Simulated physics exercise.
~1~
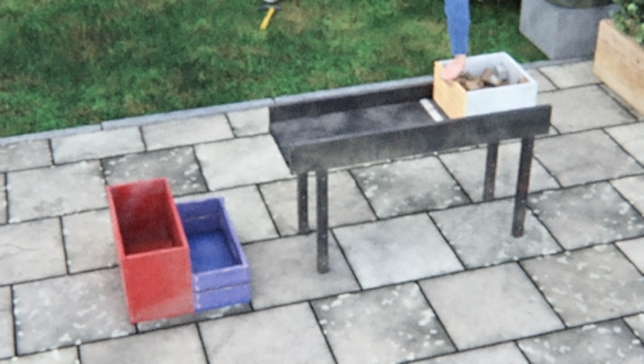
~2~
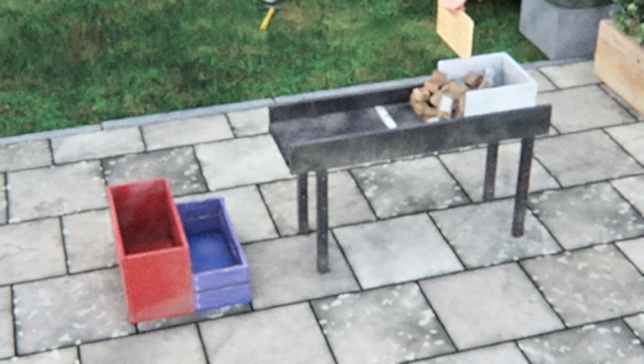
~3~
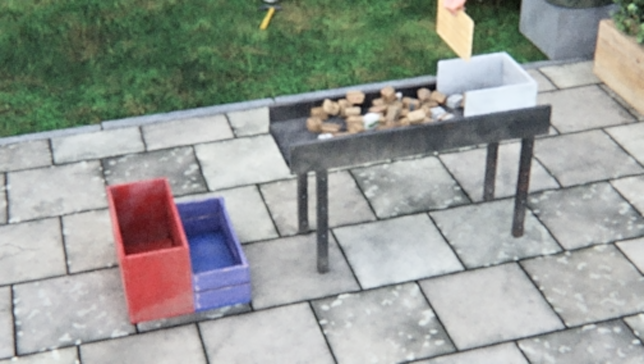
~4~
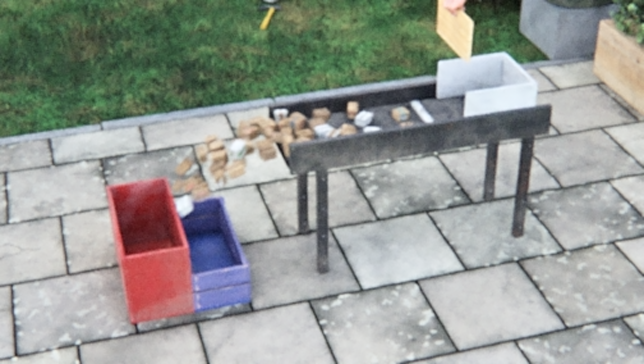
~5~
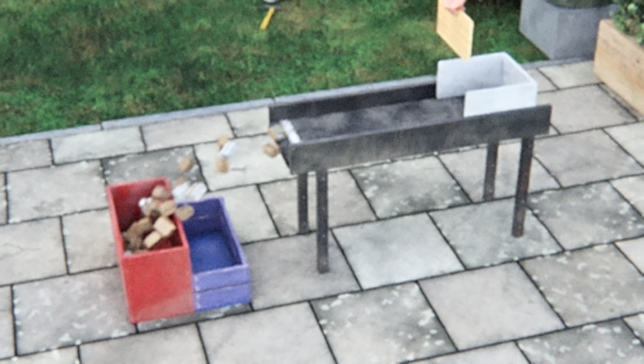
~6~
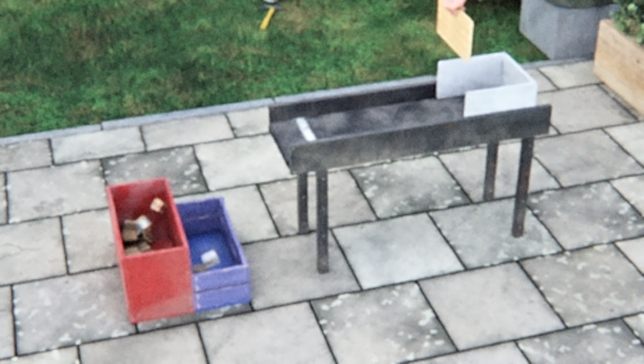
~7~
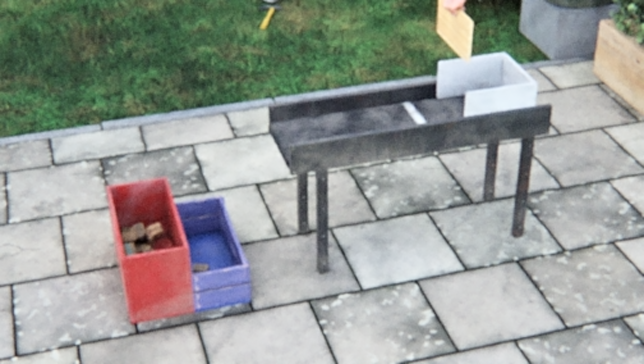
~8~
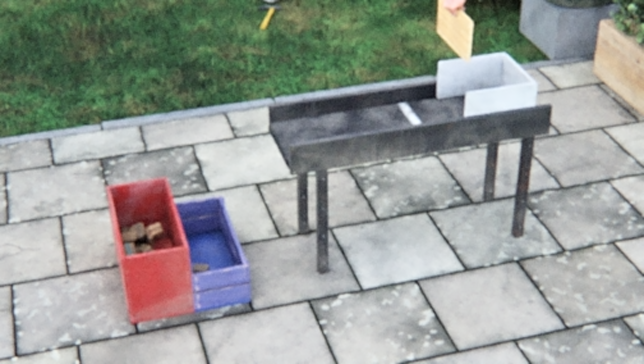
Garden patio with parcels spilling from a white pen onto a dark belt, flying off its left end, mostly landing in a red tub.
